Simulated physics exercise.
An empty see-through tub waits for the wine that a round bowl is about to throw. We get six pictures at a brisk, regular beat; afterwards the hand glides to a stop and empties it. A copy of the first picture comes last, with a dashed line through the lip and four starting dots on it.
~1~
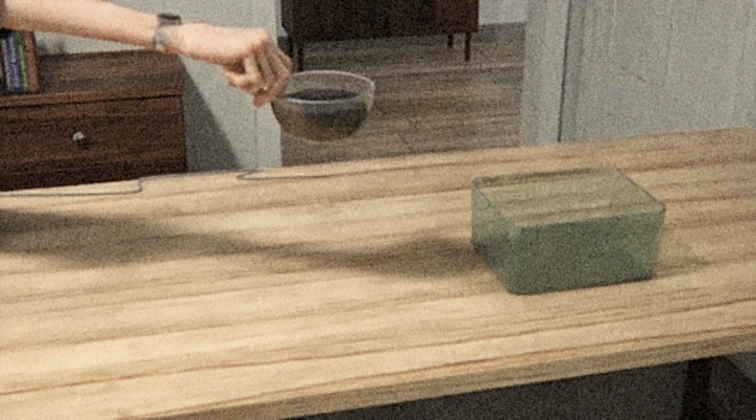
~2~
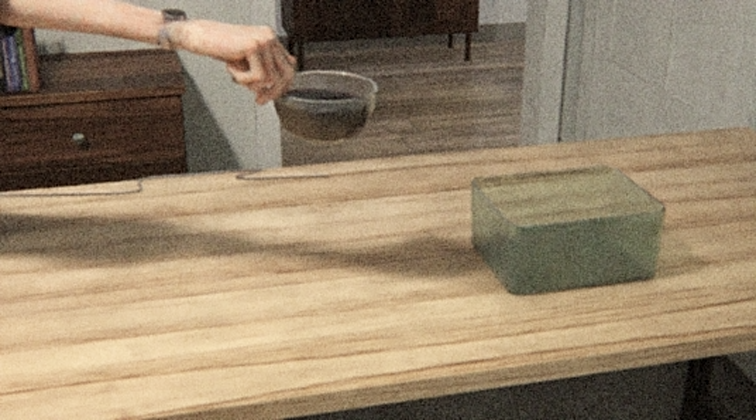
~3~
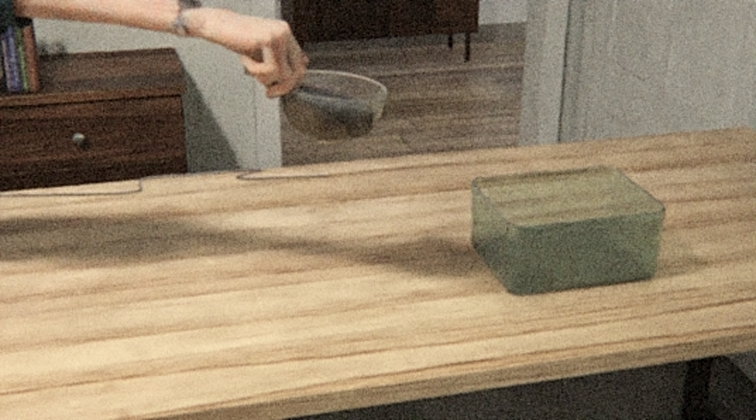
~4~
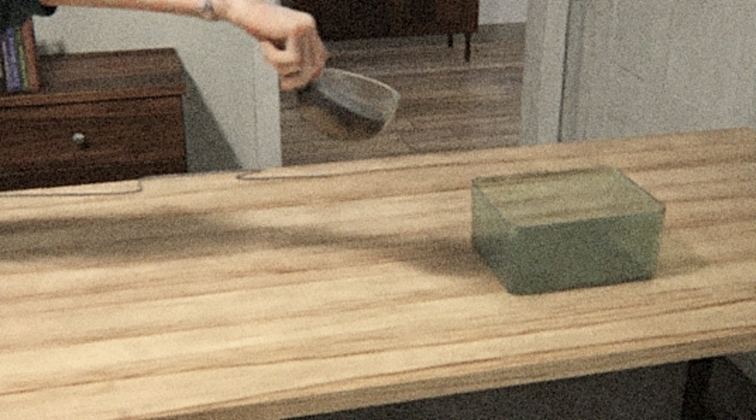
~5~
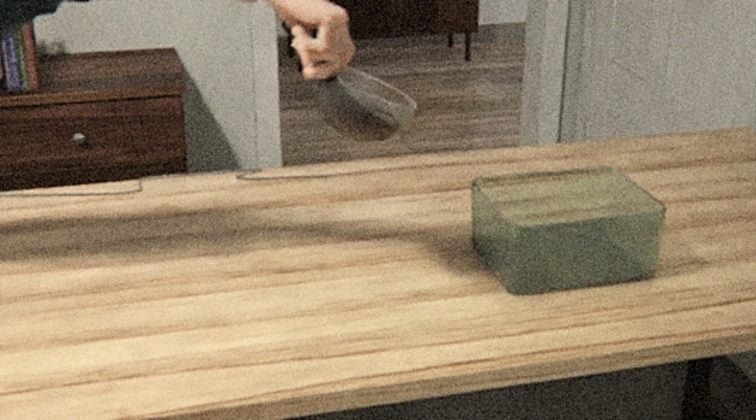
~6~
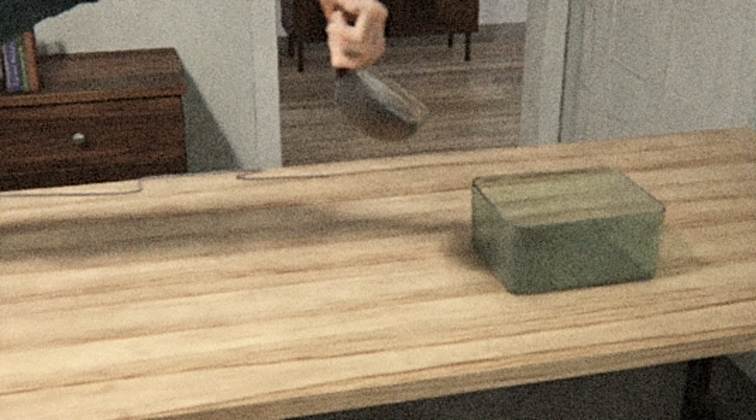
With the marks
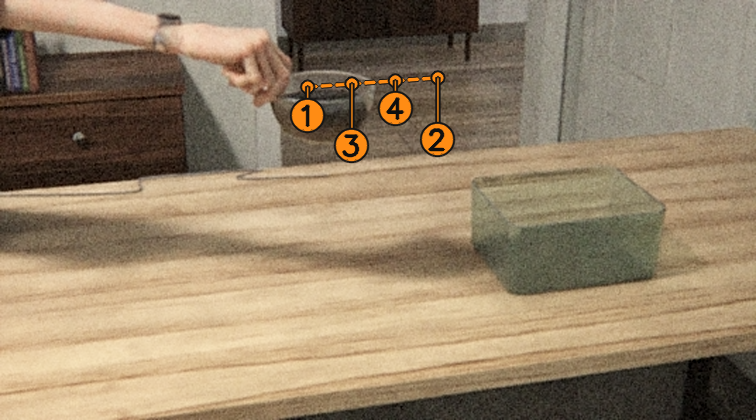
A hand holds a clear round bowl of dark wine above a pale wooden table, seen from slightly above by a still camera in a room with a brown drawer chest and books at left. An empty, see-through greenish tub sits on the table at right, before a pale wall. The hand moves the bowl slightly rightward, then tilts it increasingly toward the tub, the wine staying inside.
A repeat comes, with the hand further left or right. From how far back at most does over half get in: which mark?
The limit is 1.
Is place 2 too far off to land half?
No, not at all.
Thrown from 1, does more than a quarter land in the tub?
Yes, clearly.
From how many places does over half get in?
All of them.
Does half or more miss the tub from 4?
No, not at all.
On the marked copy, 1 at (307, 87); 2 at (437, 77); 3 at (351, 83); 4 at (395, 80).
Choosing 1, about 71 % lands in the tub, 17 % falls short and 12 % goes beside or beyond.
Choosing 2, about 81 % lands in the tub, 2 % falls short and 17 % goes beside or beyond.
Choosing 3, about 76 % lands in the tub, 5 % falls short and 19 % goes beside or beyond.
Choosing 4, about 89 % lands in the tub, 5 % falls short and 5 % goes beside or beyond.
